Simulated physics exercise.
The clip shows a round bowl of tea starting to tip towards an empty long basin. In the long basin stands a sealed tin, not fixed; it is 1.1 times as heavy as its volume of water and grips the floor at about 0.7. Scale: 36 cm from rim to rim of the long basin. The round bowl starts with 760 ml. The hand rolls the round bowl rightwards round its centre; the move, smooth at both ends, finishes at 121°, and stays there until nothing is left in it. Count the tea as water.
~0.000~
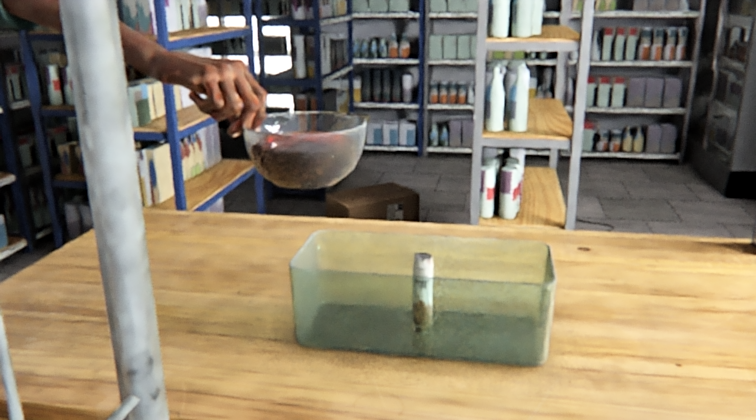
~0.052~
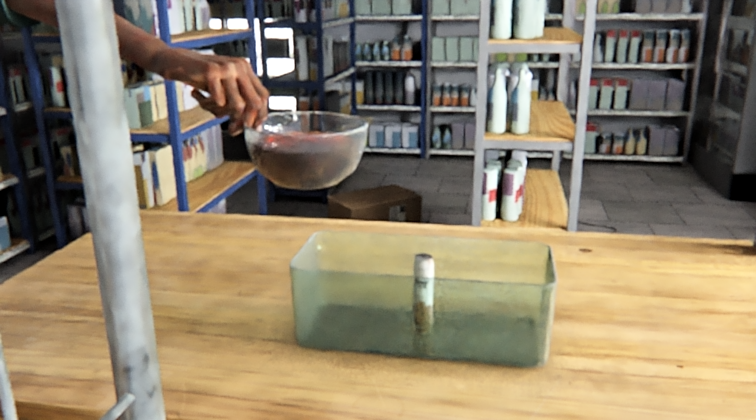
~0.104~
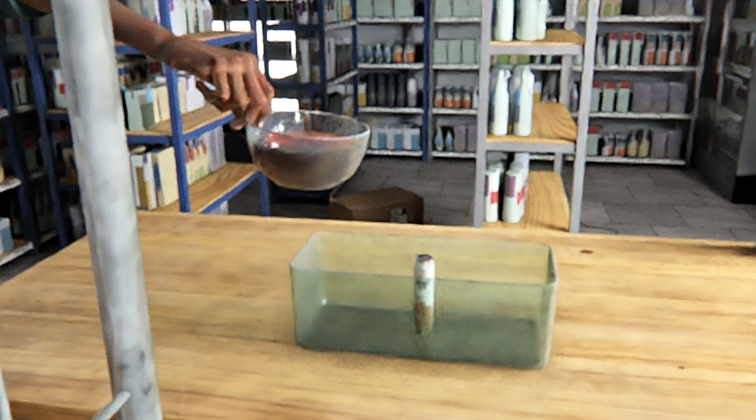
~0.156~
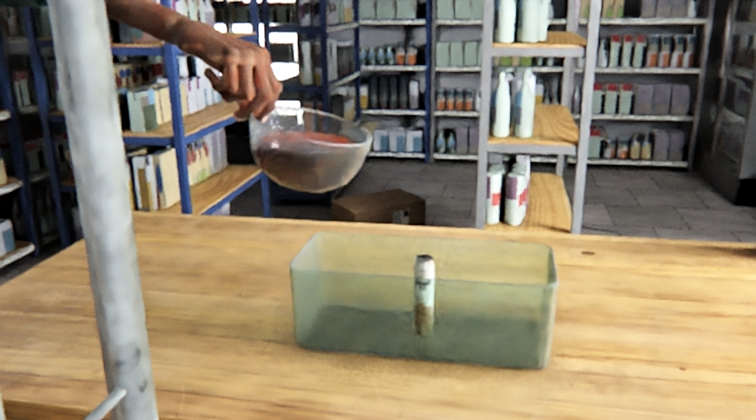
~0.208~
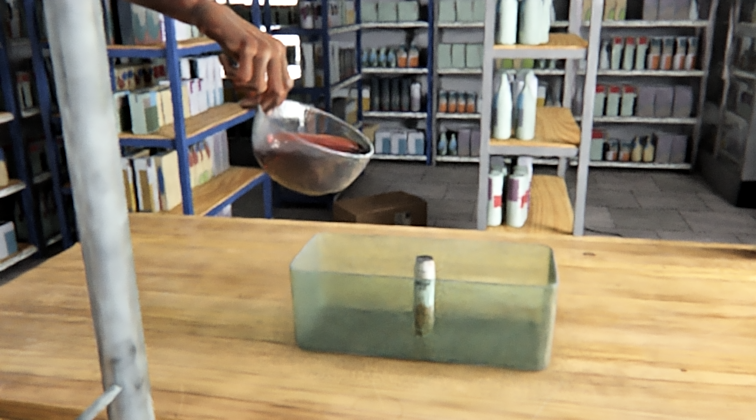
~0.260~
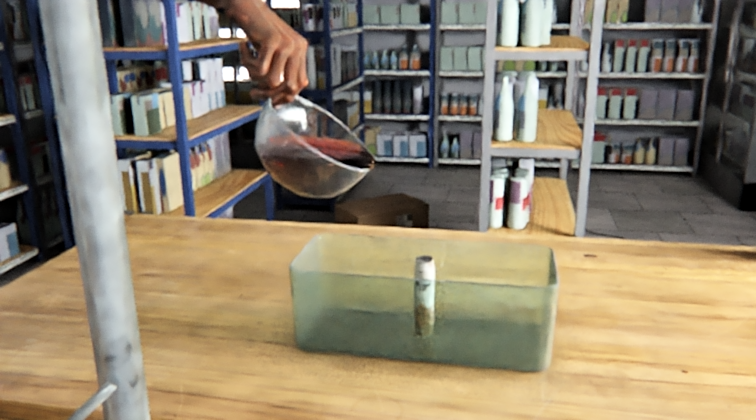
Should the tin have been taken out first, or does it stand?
It goes over.
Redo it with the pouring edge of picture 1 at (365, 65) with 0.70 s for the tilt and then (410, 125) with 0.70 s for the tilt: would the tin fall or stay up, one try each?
First it goes over; then it stays up.
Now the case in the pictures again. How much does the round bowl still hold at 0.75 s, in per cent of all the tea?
Near 0 in a hundred.
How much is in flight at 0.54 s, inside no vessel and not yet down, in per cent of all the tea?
Near 34 in a hundred.
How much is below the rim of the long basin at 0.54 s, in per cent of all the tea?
Near 56 in a hundred.
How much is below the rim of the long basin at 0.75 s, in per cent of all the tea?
About 98 per cent.
By 0.54 s the tilt is 106° and 10 per cent is still to pour; the tin stands where it began.
By 0.75 s the tilt is 121° and 0 per cent is still to pour; the tin leans 17°.
By 0.96 s the tilt is 121° and 0 per cent is still to pour; the tin lies on its side.
By 1.20 s the tilt is 121° and 0 per cent is still to pour; the tin lies on its side.
At rest the tin lies on its side.
